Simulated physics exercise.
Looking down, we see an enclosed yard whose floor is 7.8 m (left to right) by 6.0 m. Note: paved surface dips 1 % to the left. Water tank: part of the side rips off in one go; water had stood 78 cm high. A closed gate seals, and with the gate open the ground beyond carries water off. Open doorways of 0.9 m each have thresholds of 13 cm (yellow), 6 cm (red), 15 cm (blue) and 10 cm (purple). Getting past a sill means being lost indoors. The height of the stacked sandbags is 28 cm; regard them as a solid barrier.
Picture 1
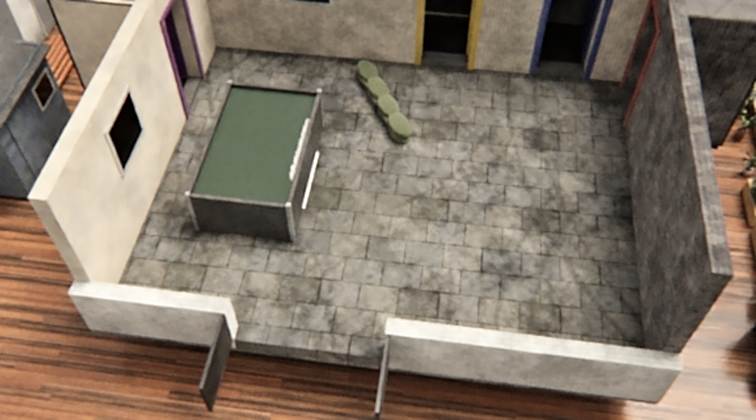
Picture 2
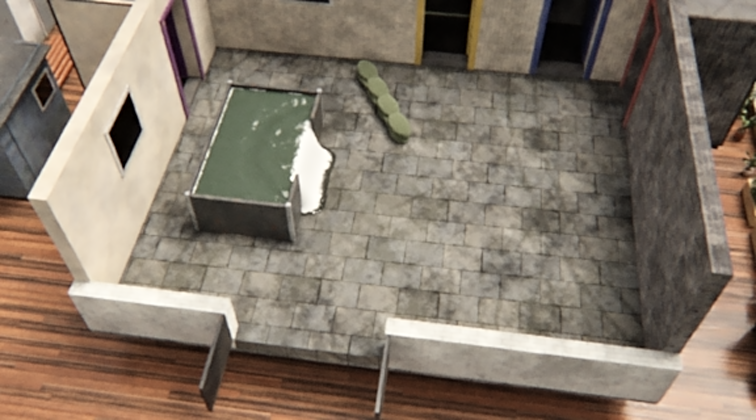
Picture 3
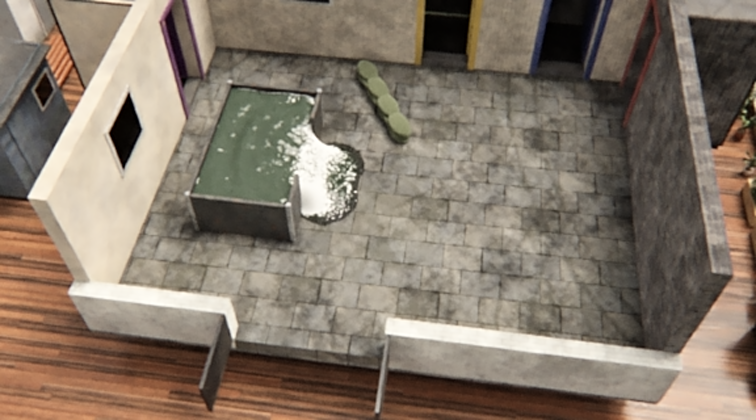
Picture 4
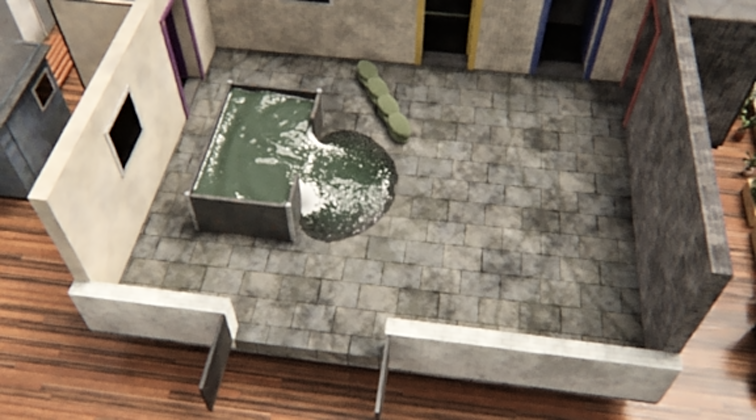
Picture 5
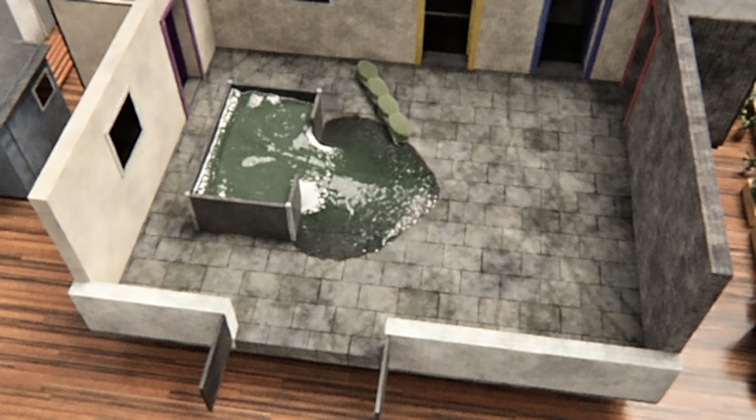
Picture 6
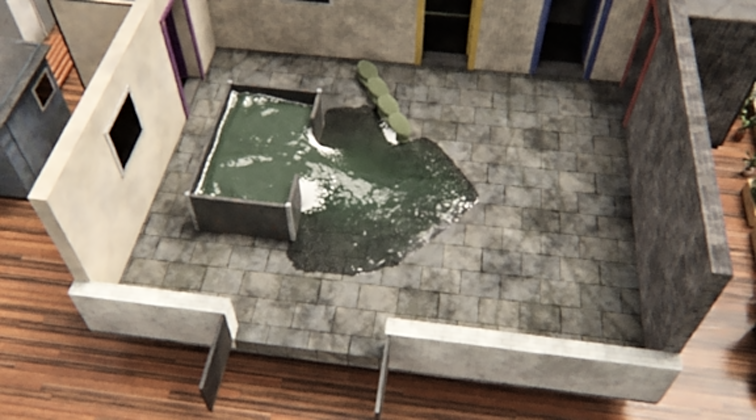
Green water burst through the right side of a tank in a walled yard, foamed white onto the grey paving, then fanned out rightward, reaching the end of a short row of green sandbags.
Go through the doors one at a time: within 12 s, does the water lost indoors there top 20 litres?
Yellow door - no, it does not. Red door - yes, it does. Blue door - no, it does not. Purple door - no, it does not.
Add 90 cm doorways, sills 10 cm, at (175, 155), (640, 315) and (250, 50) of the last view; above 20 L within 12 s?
Less, more, less.
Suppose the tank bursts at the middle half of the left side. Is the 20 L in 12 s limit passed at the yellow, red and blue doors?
In that case, yellow door: Less than that, red door: Less than that, blue door: Less than that.
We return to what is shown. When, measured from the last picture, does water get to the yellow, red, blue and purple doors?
Yellow: 3.4 s; red: 1.6 s; blue: 1.8 s; purple: 3.4 s.
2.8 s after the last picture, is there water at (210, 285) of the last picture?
Untouched.
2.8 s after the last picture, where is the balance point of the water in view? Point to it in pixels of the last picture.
Near (431, 196).
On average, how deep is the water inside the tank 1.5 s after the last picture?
About 36 cm.
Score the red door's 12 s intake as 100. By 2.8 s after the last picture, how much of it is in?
I'd say close to 25 percent.
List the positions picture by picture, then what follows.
The first frame shows still water, 78 cm deep, in the water tank at (258, 143).
In the second frame, water pours out at (306, 170) and has run 0.7 m, to (311, 211); typically 11 cm deep outside, 78 cm at the water tank's back.
In the third frame, the front is at (344, 212), 1.0 m from the gap at (306, 171); 1.2 m2 of floor is under water; 76 cm left at the back of the water tank.
In the fourth frame, water pours out at (306, 171) and has run 1.4 m, to (387, 202); typically 10 cm deep outside, 68 cm at the water tank's back.
In the fifth frame, water pours out at (306, 171) and has run 2.1 m, to (433, 184); typically 6 cm deep outside, 66 cm at the water tank's back.
In the sixth frame, the front is at (472, 199), 2.8 m from the gap at (306, 170); 6.3 m2 of floor is under water; 64 cm left at the back of the water tank.
Then, 0.7 s after the last picture water covers 35 % of the floor and is deepest (40 cm) near (312, 180); yellow door not reached, red door not reached, blue door not reached, purple door not reached.
Then, 1.5 s after the last picture water covers 60 % of the floor and is deepest (28 cm) near (312, 180); yellow door not reached, red door not reached, blue door not reached, purple door not reached.
Then, 2.8 s after the last picture water covers 65 % of the floor and is deepest (24 cm) near (574, 343); yellow door not reached, red door 13 cm at the sill, 26 L in, blue door 12 cm at the sill, 0 L in, purple door not reached.
Then, 6.3 s after the last picture water covers 80 % of the floor and is deepest (15 cm) near (388, 65); yellow door 4 cm at the sill, 0 L in, red door 11 cm at the sill, 87 L in, blue door 9 cm at the sill, 0 L in, purple door 4 cm at the sill, 0 L in.
Then, 11.3 s after the last picture water covers 95 % of the floor and is deepest (12 cm) near (161, 181); yellow door 6 cm at the sill, 1 L in, red door 5 cm at the sill, 107 L in, blue door 7 cm at the sill, 0 L in, purple door 7 cm at the sill, 0 L in.
